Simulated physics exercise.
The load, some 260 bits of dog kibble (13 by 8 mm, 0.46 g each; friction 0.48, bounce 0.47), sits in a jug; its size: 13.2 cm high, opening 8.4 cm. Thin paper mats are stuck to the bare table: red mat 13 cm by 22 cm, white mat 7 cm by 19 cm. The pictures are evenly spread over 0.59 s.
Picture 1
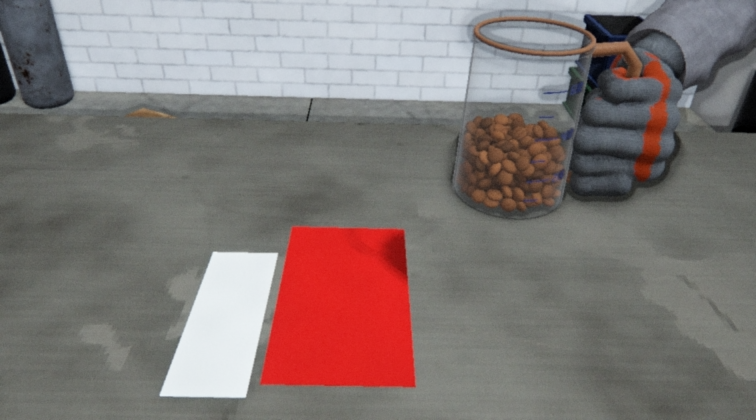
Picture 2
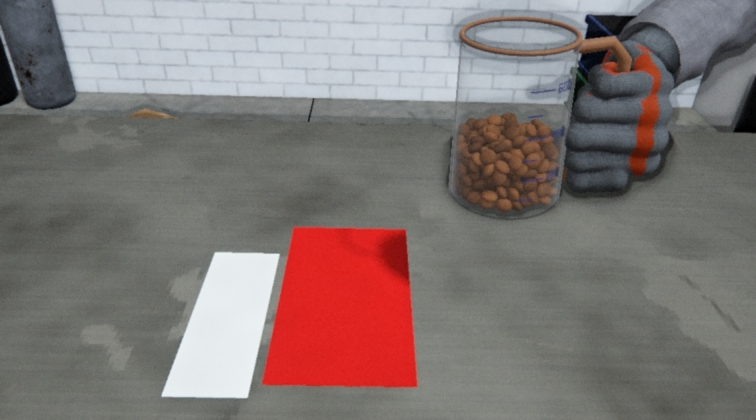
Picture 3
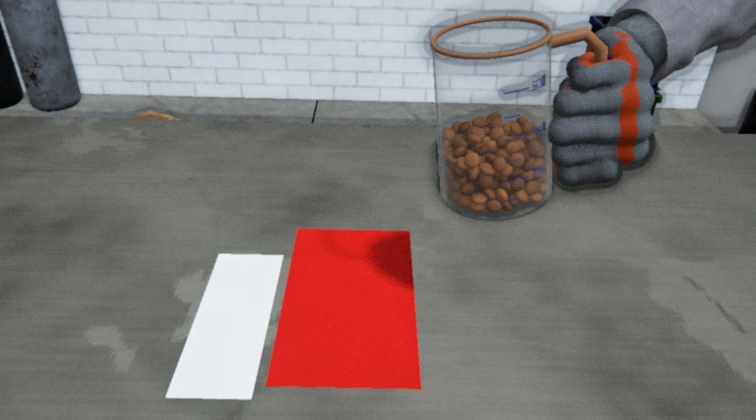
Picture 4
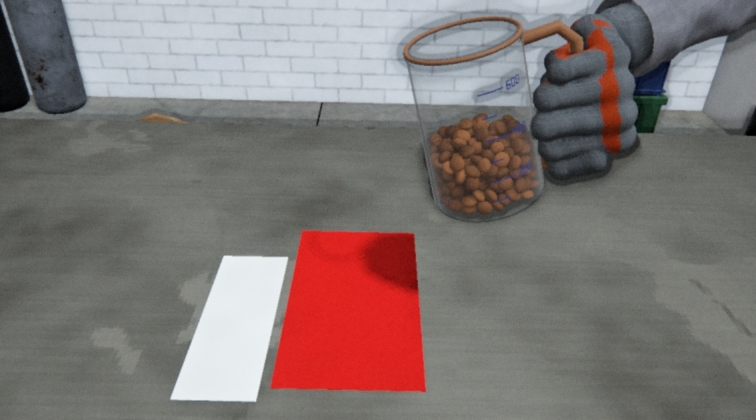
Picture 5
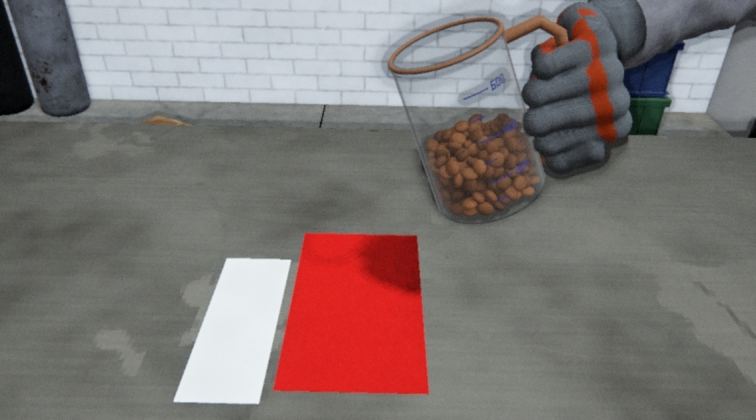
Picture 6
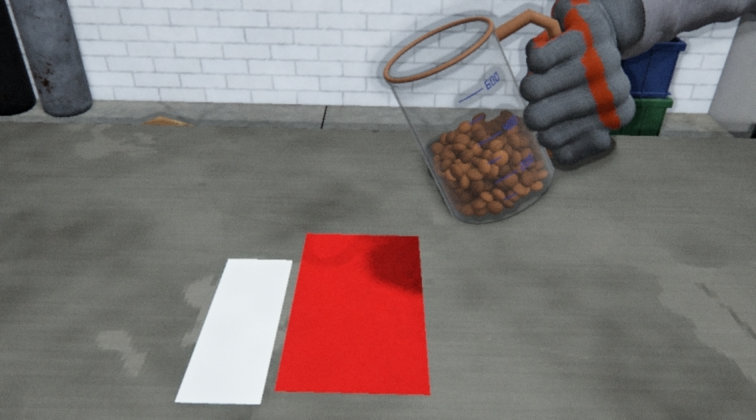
The video shows a gloved hand holding a clear jug of brown kibble above a gray table with red and white mats, moving it a short way left while steadily tilting its rim toward the left.
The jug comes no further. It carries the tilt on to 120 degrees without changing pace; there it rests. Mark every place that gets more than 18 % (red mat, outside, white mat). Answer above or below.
Red mat above, outside below, white mat below.
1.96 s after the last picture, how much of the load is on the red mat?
Near 45 per cent so far.
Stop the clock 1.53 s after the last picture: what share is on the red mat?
Near 0 per cent so far.
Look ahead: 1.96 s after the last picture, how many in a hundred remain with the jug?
Some 45 per cent of the load.
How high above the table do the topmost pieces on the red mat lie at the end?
Some 2.5 cm.
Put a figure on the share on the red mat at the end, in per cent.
Some 80 per cent.
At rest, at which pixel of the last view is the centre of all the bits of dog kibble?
At about (340, 298).
Then, 0.59 s after the last picture, tilt 59 degrees; jug 100 %; middle of all pieces on or above the table near (507, 149).
Then, 1.08 s after the last picture, tilt 85 degrees; jug 100 %; middle of all pieces on or above the table near (514, 136).
Then, 1.53 s after the last picture, tilt 108 degrees; jug 95 %; middle of all pieces on or above the table near (495, 138).
Then, 1.96 s after the last picture, tilt 120 degrees; jug 45 %, red mat 45 %, in the air 5 %; middle of all pieces on or above the table near (405, 220).
In the end, jug 0 %, outside 10 %, white mat 5 %, red mat 80 %.
